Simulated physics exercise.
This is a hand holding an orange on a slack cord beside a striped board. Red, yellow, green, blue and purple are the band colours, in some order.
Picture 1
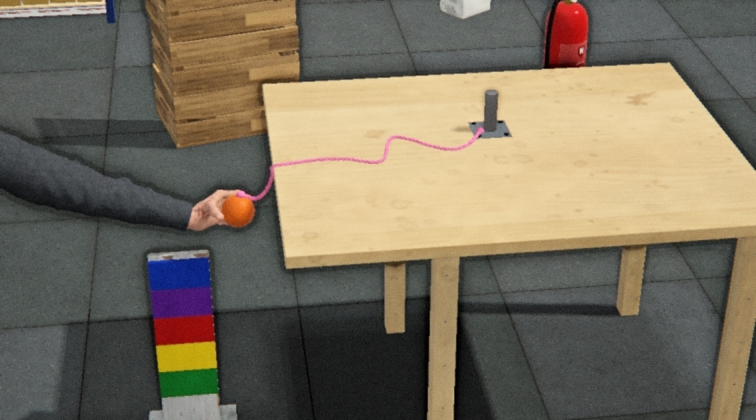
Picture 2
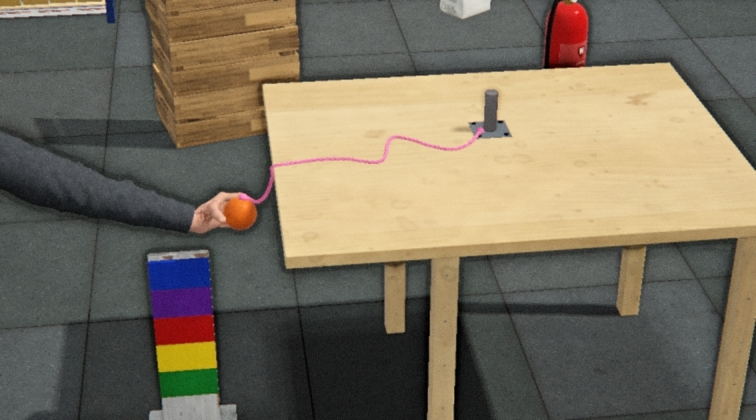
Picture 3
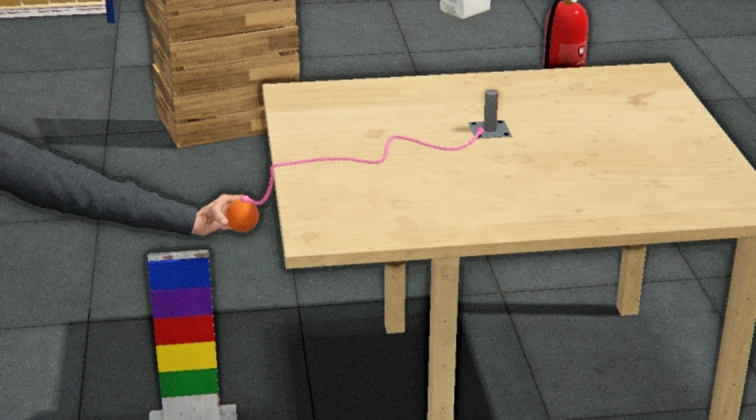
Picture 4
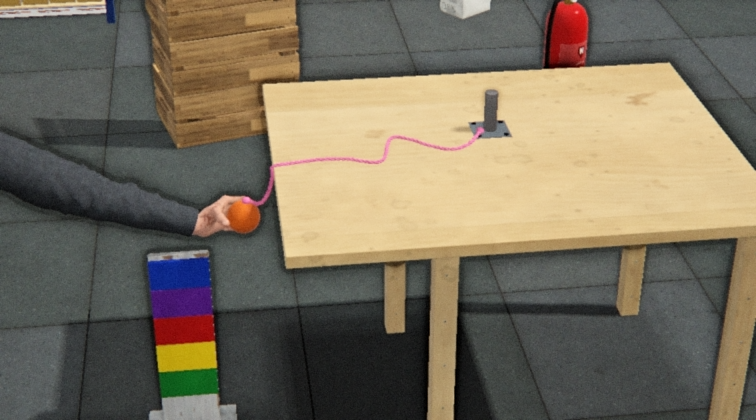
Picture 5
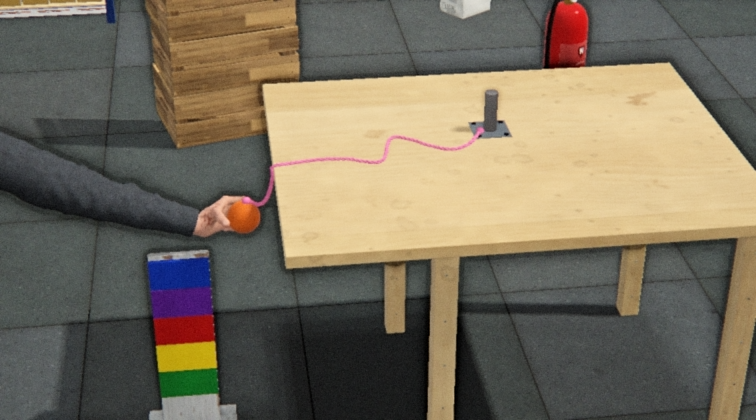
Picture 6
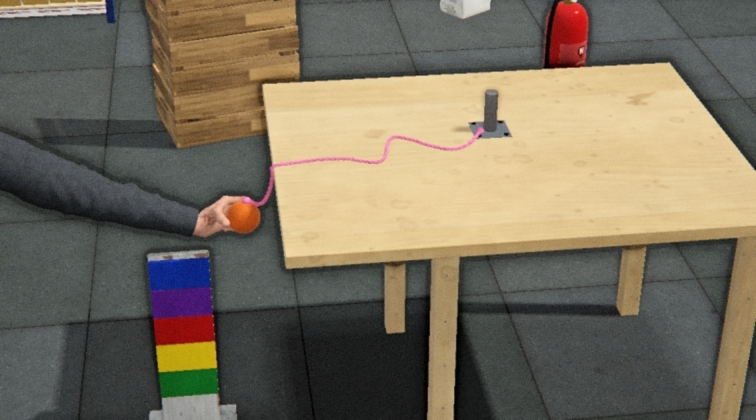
The video shows a hand holding an orange ball-like object attached to a slack pink cord that runs across a wooden table to a small post, beside a color-striped board; the hand shifts very slightly, then stays nearly still.
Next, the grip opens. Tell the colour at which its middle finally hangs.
It hangs at purple.
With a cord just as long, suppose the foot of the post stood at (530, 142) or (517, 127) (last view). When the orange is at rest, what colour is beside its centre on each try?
It comes out blue the first time and blue the second time.
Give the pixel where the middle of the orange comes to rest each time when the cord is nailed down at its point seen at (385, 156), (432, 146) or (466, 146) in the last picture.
Near (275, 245), then (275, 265), then (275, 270).
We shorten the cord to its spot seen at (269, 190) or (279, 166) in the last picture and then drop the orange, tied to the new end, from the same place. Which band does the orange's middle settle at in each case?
First try: Blue; second try: None, it hangs higher.
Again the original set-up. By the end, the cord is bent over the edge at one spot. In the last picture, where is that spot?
It's near (338, 159) in the last picture.
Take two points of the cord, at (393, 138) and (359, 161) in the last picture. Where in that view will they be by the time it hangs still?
They go to (368, 149) and to (295, 162).
Early on, orange near (283, 271); level with blue.
Midway, orange near (270, 290); level with purple.
Finally, orange near (273, 290); level with purple. Its middle rests at the purple band.
